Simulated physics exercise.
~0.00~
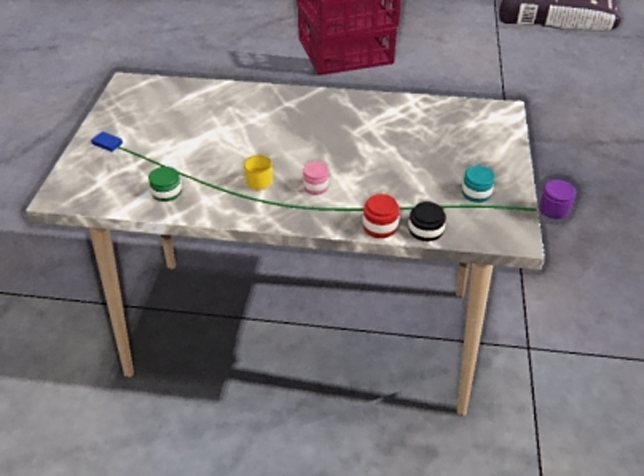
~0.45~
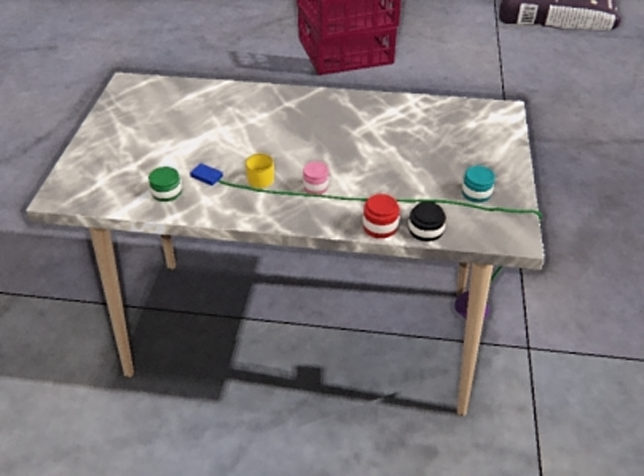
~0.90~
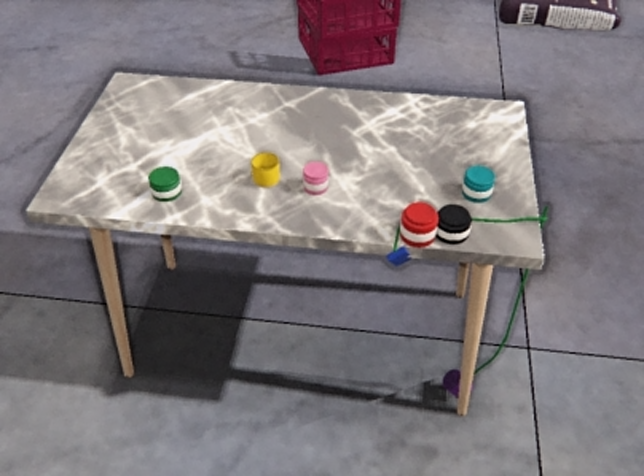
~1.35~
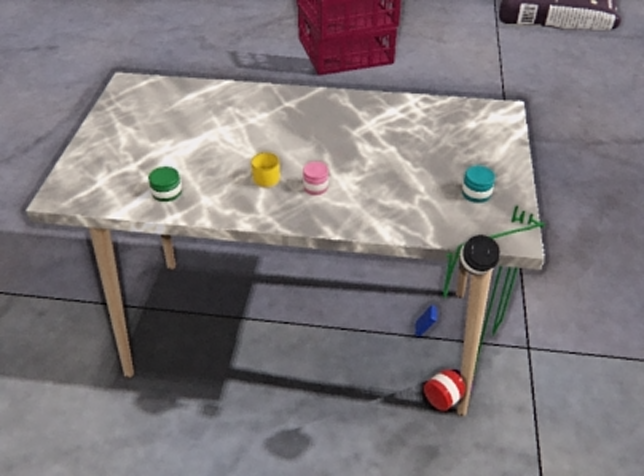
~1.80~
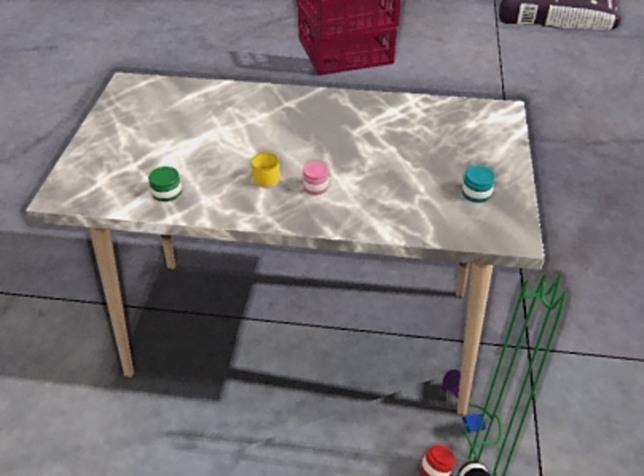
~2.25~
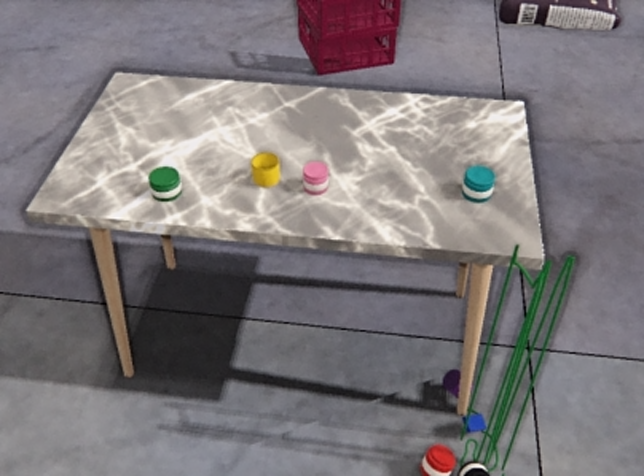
In this clip, a purple object on a green cable drops off the right side of a marbled table, dragging a blue object across and nudging a yellow mug. Red and black jars also fall to the floor, while the mug and the pink, green and teal containers remain on top.
